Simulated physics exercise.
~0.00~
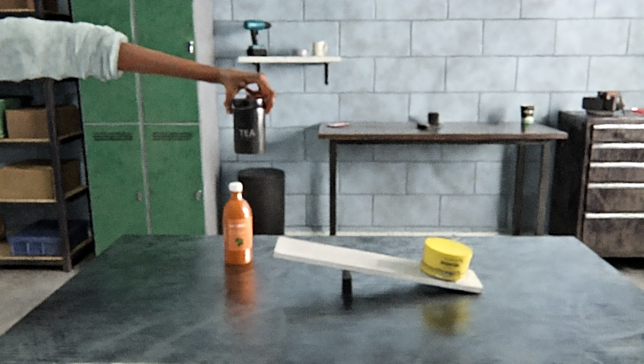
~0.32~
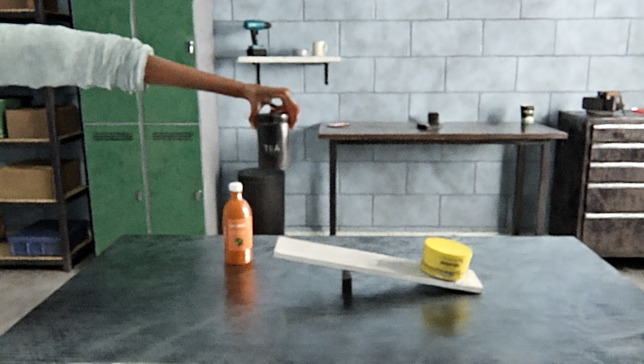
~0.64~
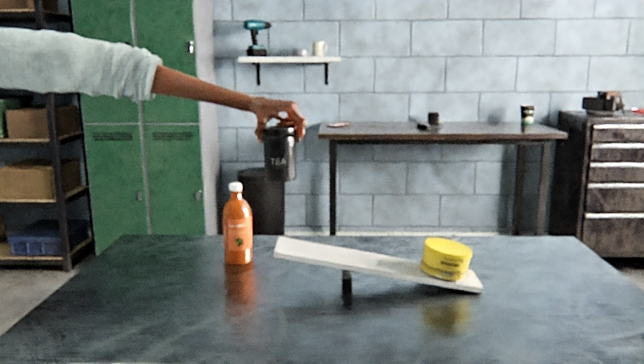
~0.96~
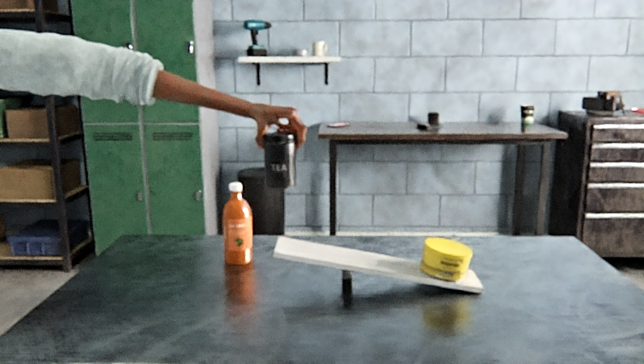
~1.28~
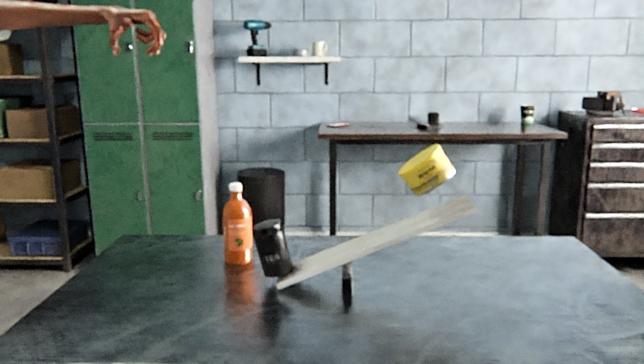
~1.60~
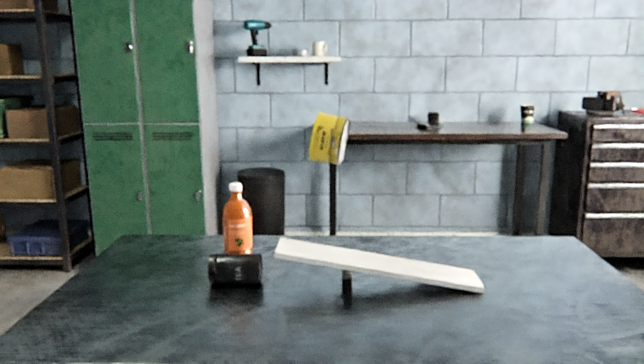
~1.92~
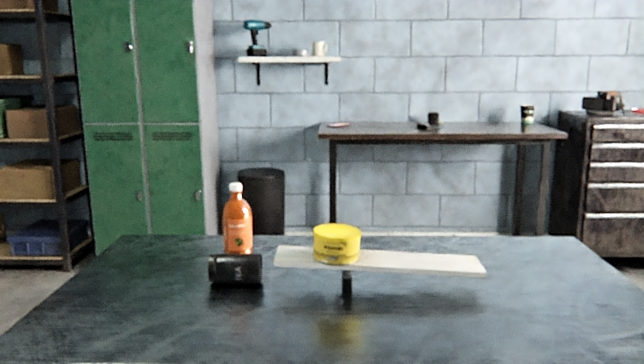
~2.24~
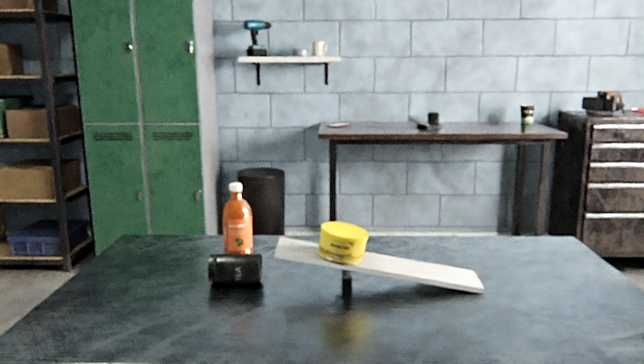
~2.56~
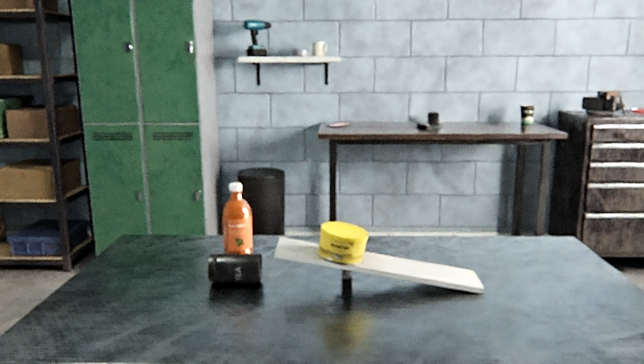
A dropped black jar tips the plank, tossing a yellow tub that lands back on it.
